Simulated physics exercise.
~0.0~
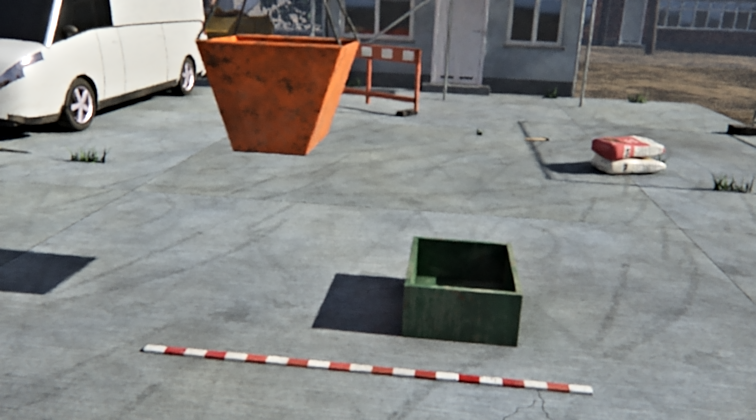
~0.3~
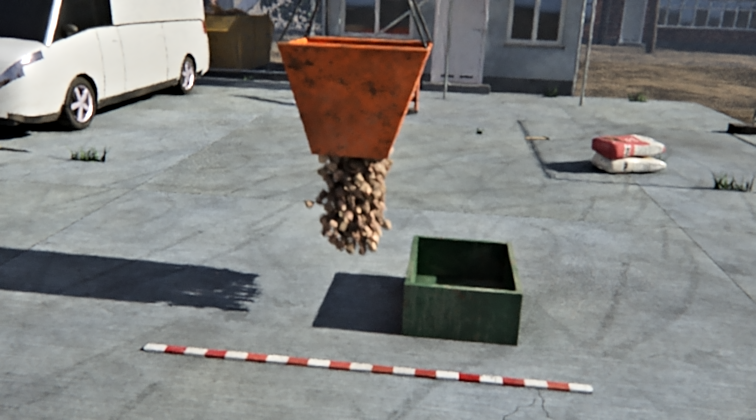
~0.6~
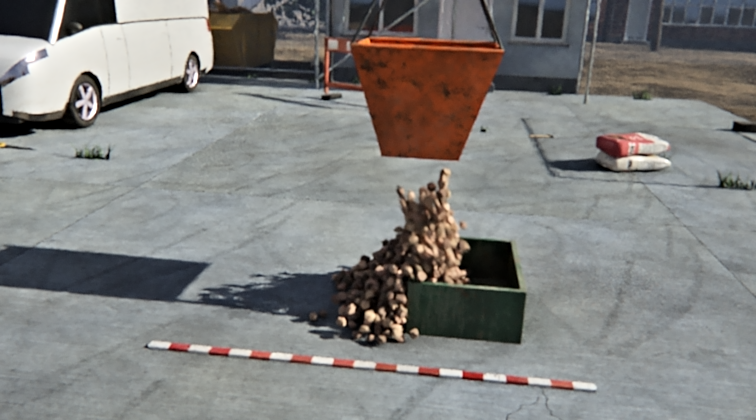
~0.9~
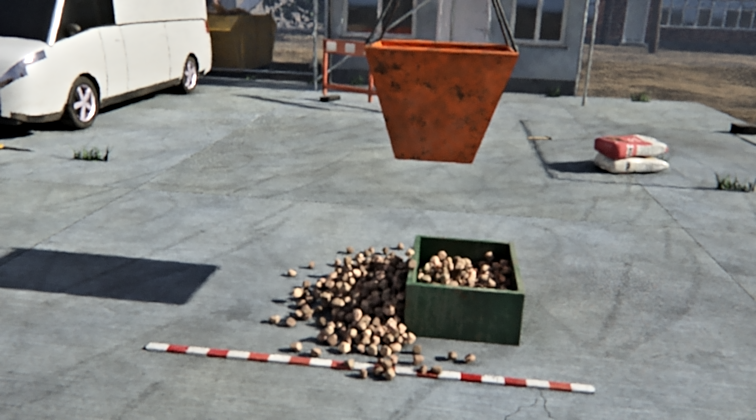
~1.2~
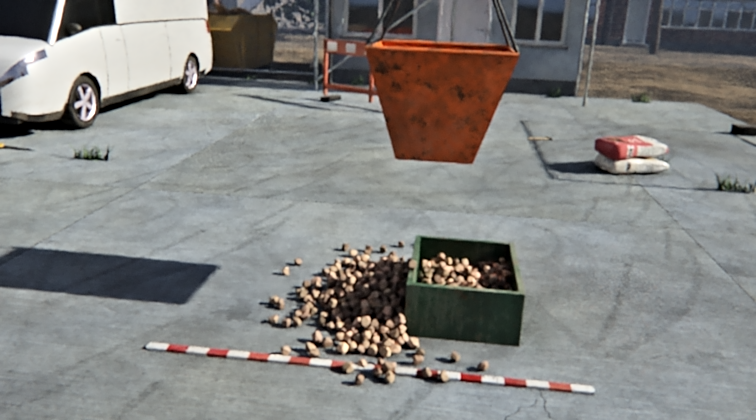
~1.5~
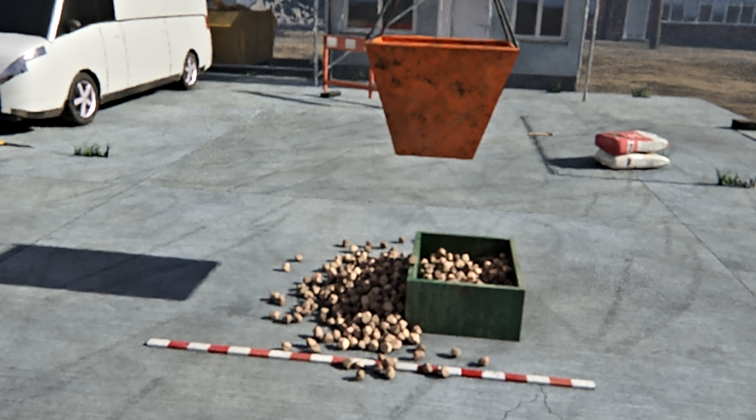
In a paved concrete yard with a parked white van and stacked red and white sacks, a rusty orange skip hangs above the ground, left of an open green bin. The skip travels right, and brown stones pour from its bottom before it is over the bin. The falling mass drifts right as it drops, striking the bin's left side and piling up there while some lands inside. The emptied skip stops above the bin. Stones spread around a red and white striped pole, then settle, with slightly more heaped left of the bin than inside it.
